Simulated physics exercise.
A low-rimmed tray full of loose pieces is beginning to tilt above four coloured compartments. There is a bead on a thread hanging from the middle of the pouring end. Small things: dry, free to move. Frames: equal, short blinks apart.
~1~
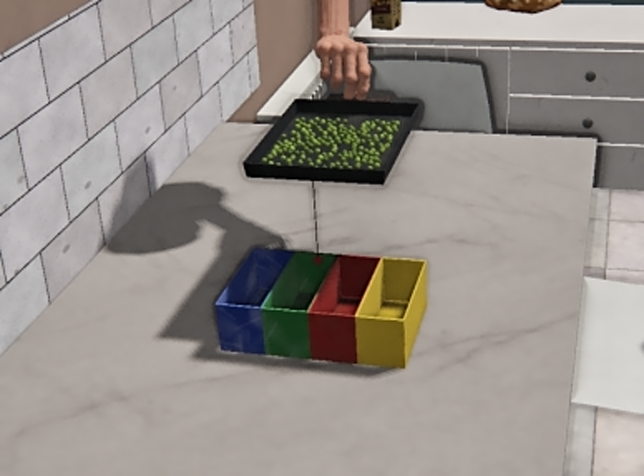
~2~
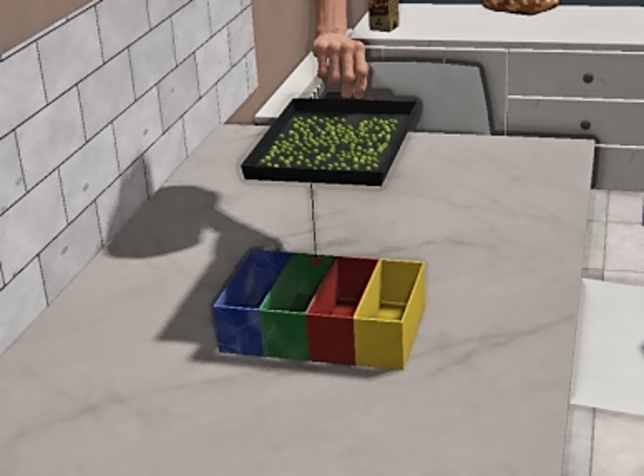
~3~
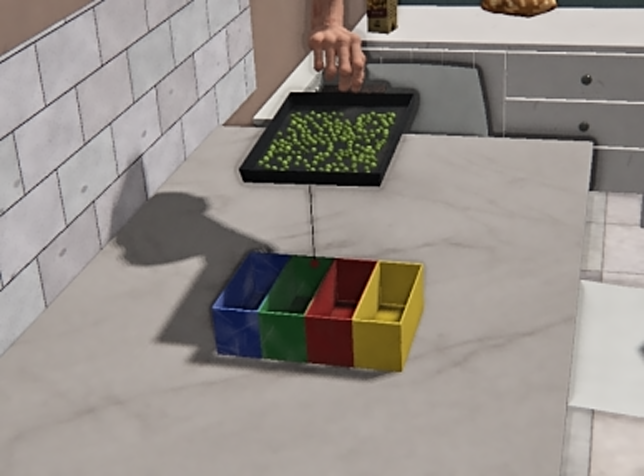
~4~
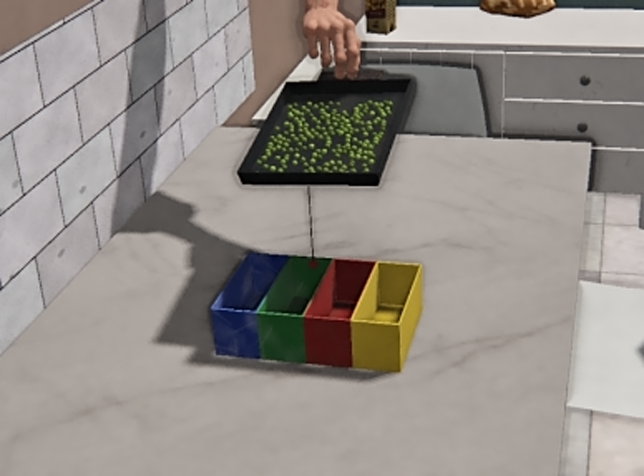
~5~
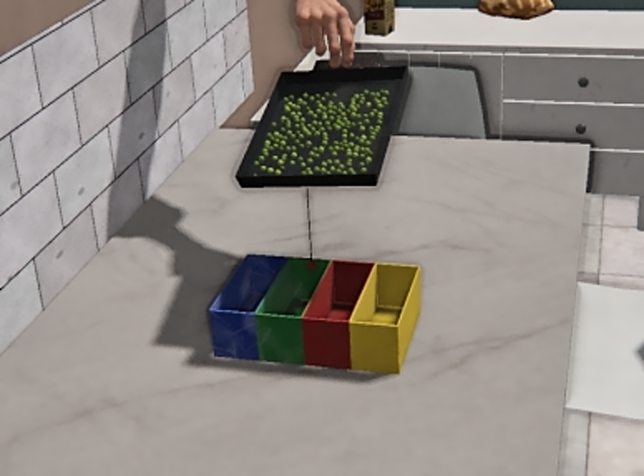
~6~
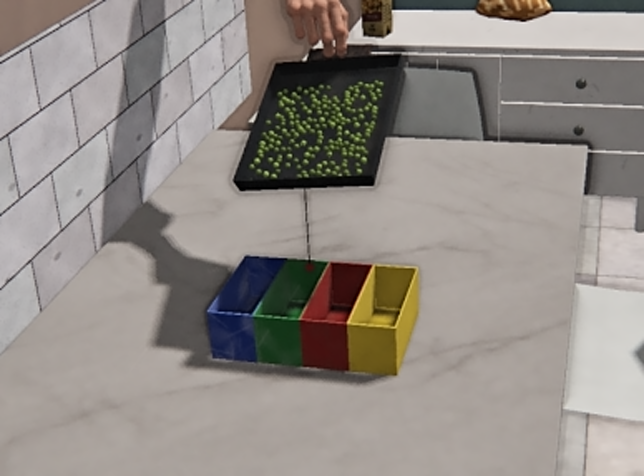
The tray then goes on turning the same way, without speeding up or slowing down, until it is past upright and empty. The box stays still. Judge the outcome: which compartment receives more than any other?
The blue compartment receives the most.
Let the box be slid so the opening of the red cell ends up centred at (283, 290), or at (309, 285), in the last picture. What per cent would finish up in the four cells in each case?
You'd see roughly 100 per cent first and roughly 100 per cent second.
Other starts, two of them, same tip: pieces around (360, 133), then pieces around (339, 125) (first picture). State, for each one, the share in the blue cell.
Roughly 60 per cent, then 80 per cent.
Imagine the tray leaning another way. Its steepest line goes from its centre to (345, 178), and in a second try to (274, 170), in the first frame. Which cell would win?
The cell in yellow; the cell in blue.
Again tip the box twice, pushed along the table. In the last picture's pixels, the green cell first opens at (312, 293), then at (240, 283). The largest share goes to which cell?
Try 1 - the blue one; try 2 - that green cell.
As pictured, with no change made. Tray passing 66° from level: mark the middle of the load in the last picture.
Centre estimate: (275, 173).
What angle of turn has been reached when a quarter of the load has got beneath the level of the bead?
Angle reached: About 110°.
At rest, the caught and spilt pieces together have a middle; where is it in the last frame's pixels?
Centre at rest: Close to (256, 332).
Soon, tray tipped steeply; nearly all on the tray; a stray few in the blue cell; a stray few falling or outside the box.
A while on, tray tipped past a quarter turn; most on the tray; a small part in the blue cell; a stray few in the green cell; a stray few in the red cell; about a quarter falling or outside the box.
Towards the end, tray tipped past a quarter turn; about two thirds in the blue cell; about a quarter in the green cell; a stray few in the red cell; a stray few in the yellow cell; a stray few falling or outside the box.
Finally, tray tipped past a quarter turn; about two thirds in the blue cell; about a quarter in the green cell; a stray few in the red cell; a stray few in the yellow cell; a stray few outside the box.
